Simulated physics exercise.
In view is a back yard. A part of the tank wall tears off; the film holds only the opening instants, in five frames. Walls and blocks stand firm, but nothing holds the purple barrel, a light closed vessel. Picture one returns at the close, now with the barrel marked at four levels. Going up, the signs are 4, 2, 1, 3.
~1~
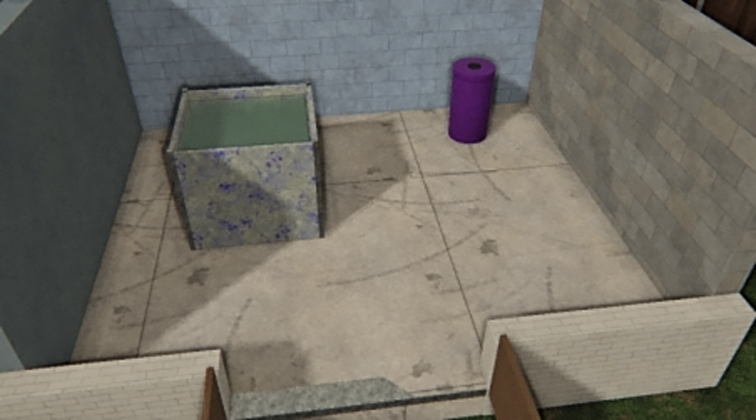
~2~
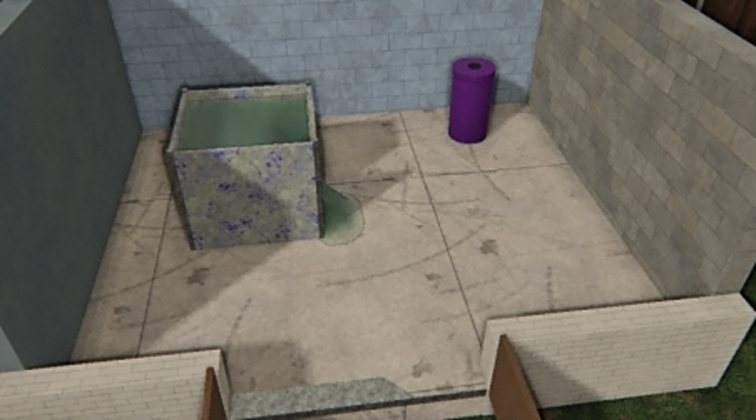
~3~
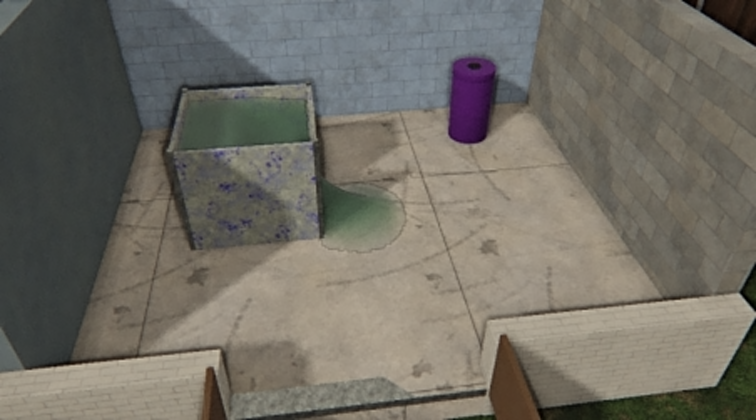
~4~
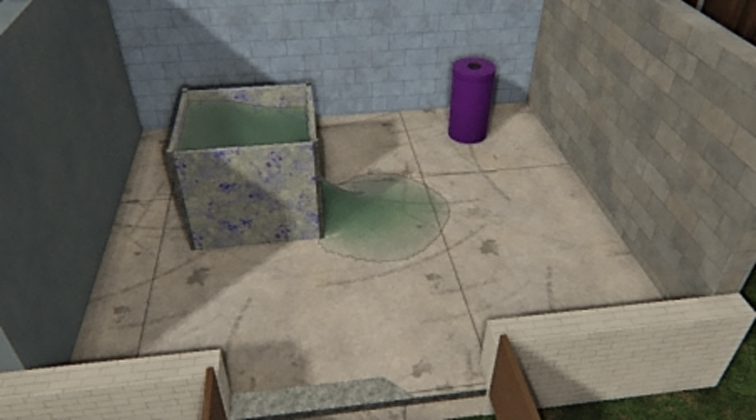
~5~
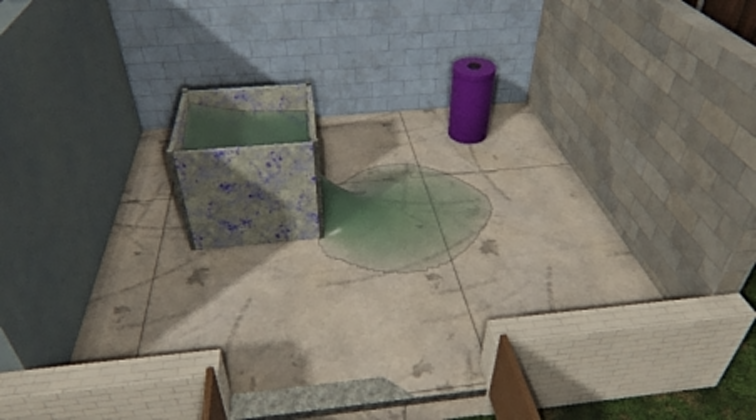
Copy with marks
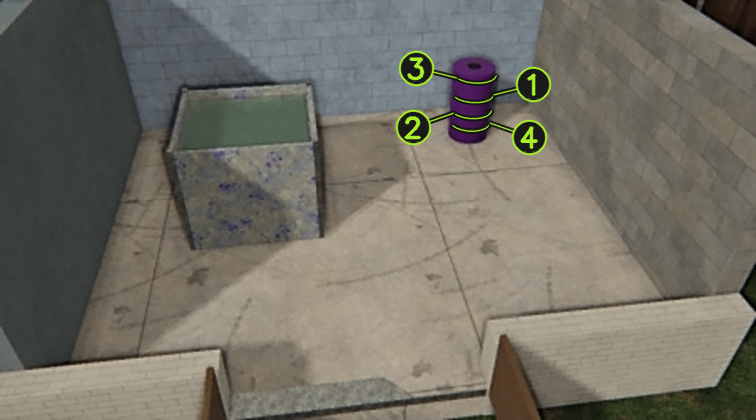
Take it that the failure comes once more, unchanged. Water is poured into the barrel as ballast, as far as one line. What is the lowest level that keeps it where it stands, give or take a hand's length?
The limit is 4.
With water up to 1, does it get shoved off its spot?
No.
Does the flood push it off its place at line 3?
No.
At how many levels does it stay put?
All of the four.
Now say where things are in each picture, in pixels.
Lid of the purple barrel at (475, 66); tank full, its middle at (247, 122); open gate at (357, 339), in the first frame.
In the second frame, 2 % of the ground under water, its edge towards the barrel at (351, 202).
In the third frame, 4 % of the ground under water, its edge towards the barrel at (389, 196).
In the fourth frame, 7 % of the ground under water, its edge towards the barrel at (401, 179).
Lid of the purple barrel at (475, 66); 12 % of the ground under water, its edge towards the barrel at (443, 175), in the fifth frame.
In lime, 1 at (478, 102); 2 at (476, 118); 3 at (480, 83); 4 at (474, 131); from the bottom up 4, 2, 1, 3.
With 1, it does not move.
With 2, it does not move.
With 3, it does not move.
With 4, it does not move.
